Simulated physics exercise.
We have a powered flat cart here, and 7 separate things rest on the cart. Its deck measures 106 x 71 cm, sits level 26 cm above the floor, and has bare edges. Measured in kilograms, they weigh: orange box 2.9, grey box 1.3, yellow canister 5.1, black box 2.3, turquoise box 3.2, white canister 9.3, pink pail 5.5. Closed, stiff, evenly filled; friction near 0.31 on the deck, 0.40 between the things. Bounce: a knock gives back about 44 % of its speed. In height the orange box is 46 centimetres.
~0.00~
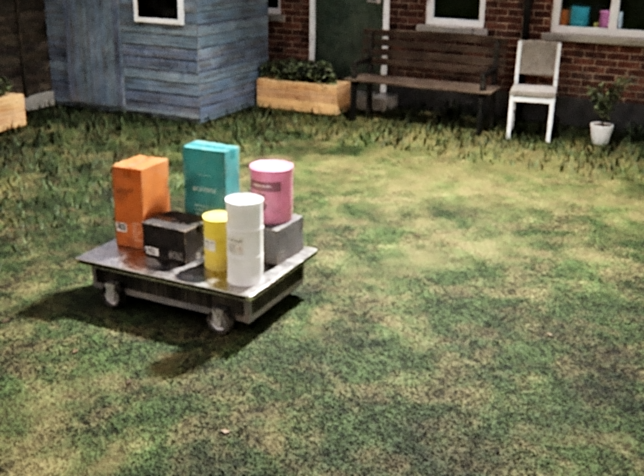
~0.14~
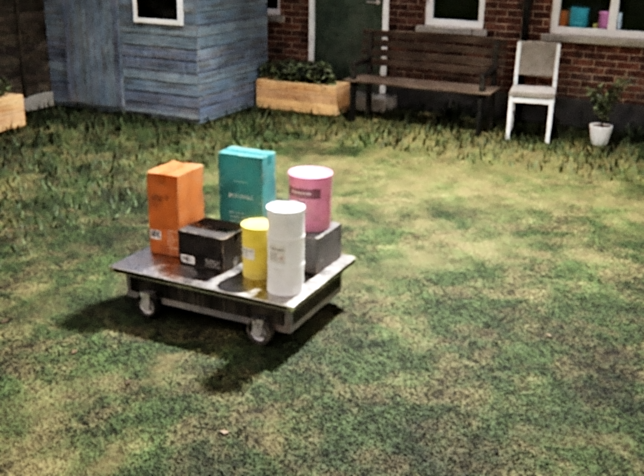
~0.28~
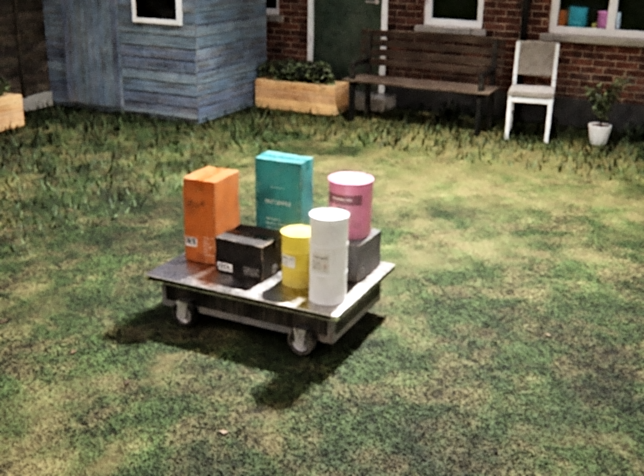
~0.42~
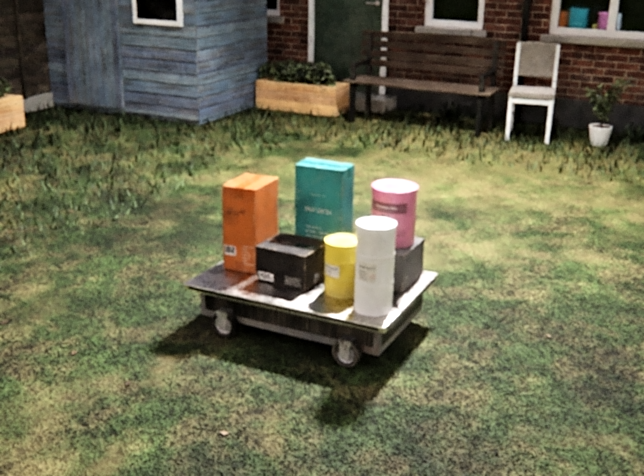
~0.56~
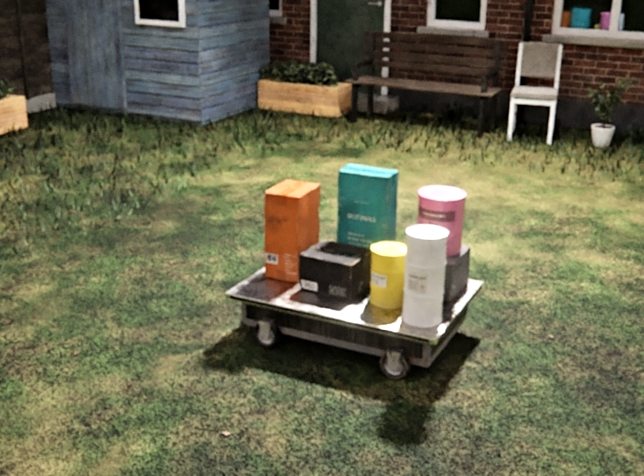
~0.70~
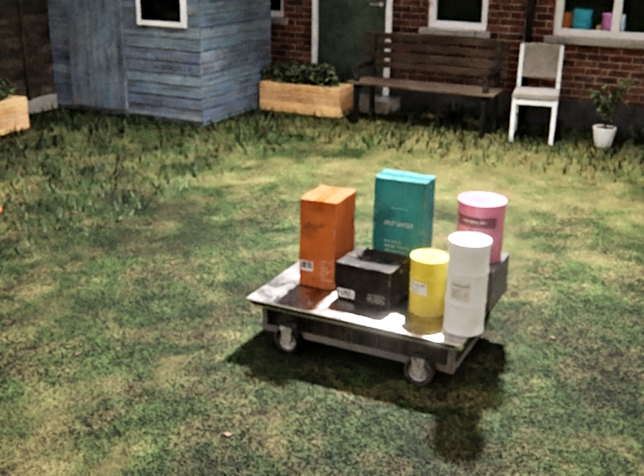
On a patchy lawn outside a brick house, a low wheeled cart carrying boxes and canisters rolled rightward and slightly nearer, and toward the end the load shifted a little across its deck.
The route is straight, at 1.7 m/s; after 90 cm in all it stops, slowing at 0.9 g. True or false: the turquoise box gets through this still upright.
True.
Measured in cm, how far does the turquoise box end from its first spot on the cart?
About 32 cm.
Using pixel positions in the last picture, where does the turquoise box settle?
It ends near (446, 235).
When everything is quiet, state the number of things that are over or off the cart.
Altogether, 3.
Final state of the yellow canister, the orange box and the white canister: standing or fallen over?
Well, the yellow canister holds steady, the orange box holds steady, and the white canister tumbles down.
By 0.80 s, 106 cm covered, stopped; white canister now off the cart; turquoise box 19 cm from its spot near (422, 230); pink pail tilted 4°.
By 1.00 s, 106 cm covered, stopped; grey box and pink pail now off the cart; turquoise box 30 cm from its spot near (444, 234); orange box 30 cm from its spot.
By 1.20 s, 106 cm covered, stopped; turquoise box 31 cm from its spot near (446, 235); black box 31 cm from its spot; orange box 32 cm from its spot.
When it is over (1.5 s), off the cart and tipped over, grey box, white canister and pink pail; not toppled but over 10 cm from the start, orange box, yellow canister, black box and turquoise box. In the last view, turquoise box near (446, 235).
